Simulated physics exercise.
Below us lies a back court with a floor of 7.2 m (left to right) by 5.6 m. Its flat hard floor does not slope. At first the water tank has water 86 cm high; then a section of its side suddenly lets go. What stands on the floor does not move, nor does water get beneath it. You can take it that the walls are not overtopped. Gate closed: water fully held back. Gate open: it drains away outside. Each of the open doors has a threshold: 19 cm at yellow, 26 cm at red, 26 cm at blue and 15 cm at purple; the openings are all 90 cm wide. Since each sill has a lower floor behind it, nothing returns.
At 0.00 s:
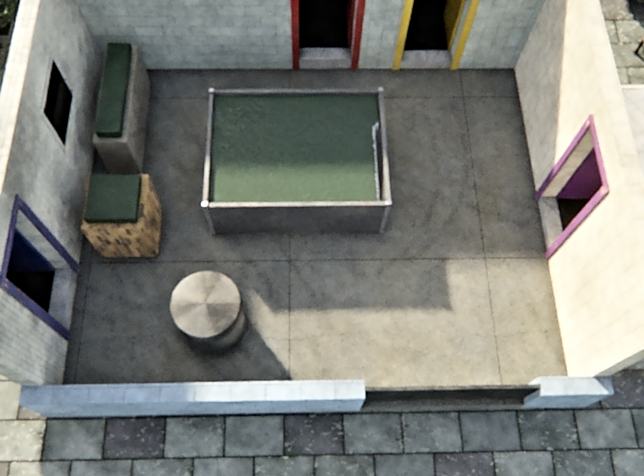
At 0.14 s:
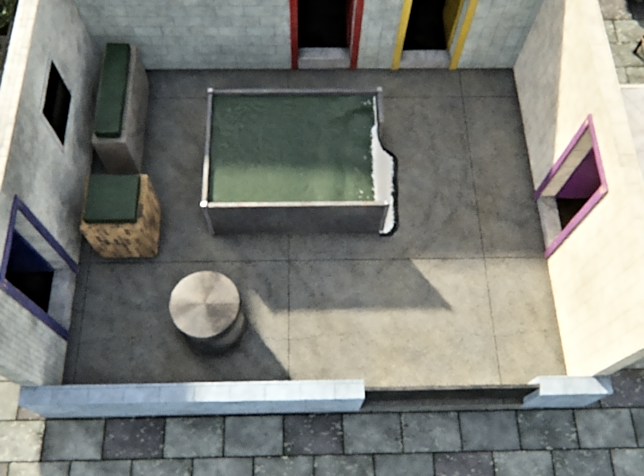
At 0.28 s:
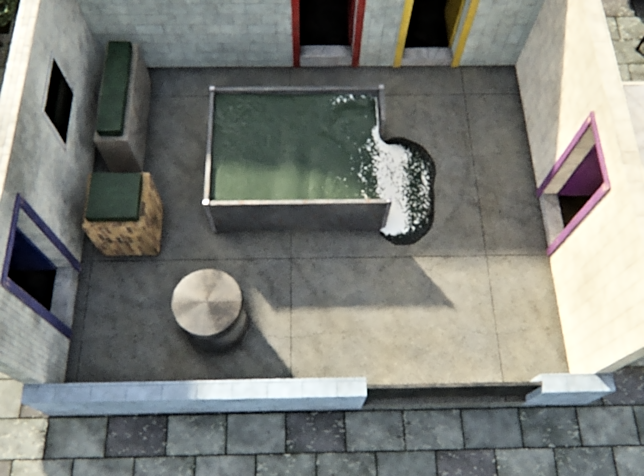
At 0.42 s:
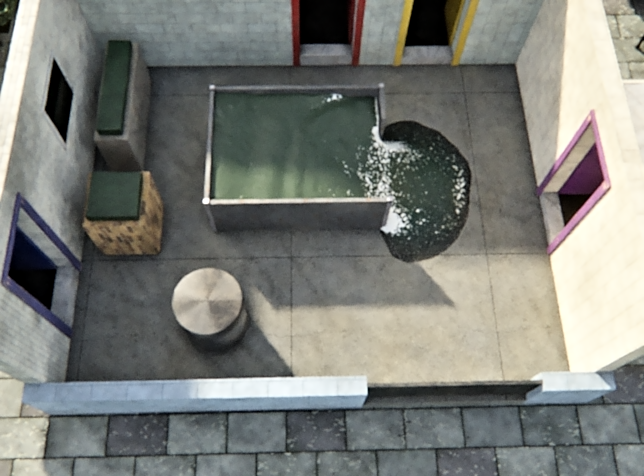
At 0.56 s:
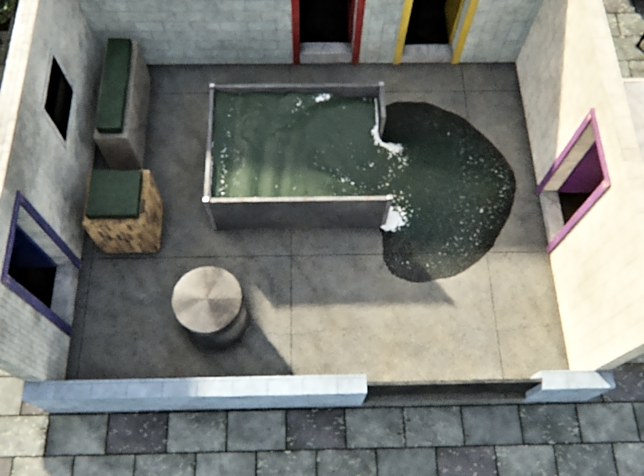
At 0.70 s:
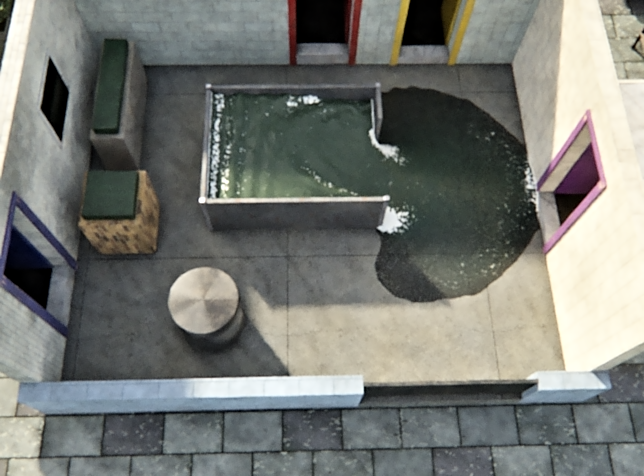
A large rectangular tank of green water stands in a grey-floored walled court seen from above, with red and yellow doorways behind, a blue-framed opening at left and a purple one at right. Two green-topped blocks sit left, and a round metal drum stands in front. Water bursts from the tank's right side, foaming, and spreads in a widening dark green pool to the right wall.
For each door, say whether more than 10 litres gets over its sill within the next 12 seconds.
Yellow door: No; red door: No; blue door: No; purple door: Yes.
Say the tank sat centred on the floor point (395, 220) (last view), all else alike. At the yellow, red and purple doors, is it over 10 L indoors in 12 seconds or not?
Lab note: Yellow door limit not exceeded; red door limit not exceeded; purple door limit exceeded.
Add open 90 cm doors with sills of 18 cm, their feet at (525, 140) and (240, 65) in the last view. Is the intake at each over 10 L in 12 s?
So the first one exceeds it, while the second one doesn't reach it.
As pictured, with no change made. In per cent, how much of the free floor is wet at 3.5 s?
About 60 per cent.
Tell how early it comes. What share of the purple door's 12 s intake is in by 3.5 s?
Fraction in by then: Around 85 per cent.
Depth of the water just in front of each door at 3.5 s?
Door by door, in cm: Yellow reads 15, red reads 5, blue reads 0, purple reads 27.
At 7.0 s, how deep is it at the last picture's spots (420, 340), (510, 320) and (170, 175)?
Listed order: 10 / 15 / 9 cm.
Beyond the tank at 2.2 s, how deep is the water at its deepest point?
Some 48 cm deep.
After 1.4 s water covers 30 % of the floor and is deepest (46 cm) near (384, 202); yellow door 2 cm at the sill, 0 L in, red door not reached, blue door not reached, purple door 39 cm at the sill, 103 L in.
After 2.2 s water covers 35 % of the floor and is deepest (48 cm) near (558, 368); yellow door 11 cm at the sill, 0 L in, red door not reached, blue door not reached, purple door 41 cm at the sill, 262 L in.
After 3.5 s water covers 60 % of the floor and is deepest (34 cm) near (558, 368); yellow door 15 cm at the sill, 0 L in, red door 5 cm at the sill, 0 L in, blue door not reached, purple door 27 cm at the sill, 416 L in.
After 7.0 s water covers 100 % of the floor and is deepest (22 cm) near (82, 226); yellow door 10 cm at the sill, 0 L in, red door 5 cm at the sill, 0 L in, blue door 11 cm at the sill, 0 L in, purple door 15 cm at the sill, 482 L in.
After 12.0 s water covers 100 % of the floor and is deepest (19 cm) near (60, 392); yellow door 7 cm at the sill, 0 L in, red door 8 cm at the sill, 0 L in, blue door 16 cm at the sill, 0 L in, purple door 9 cm at the sill, 483 L in.
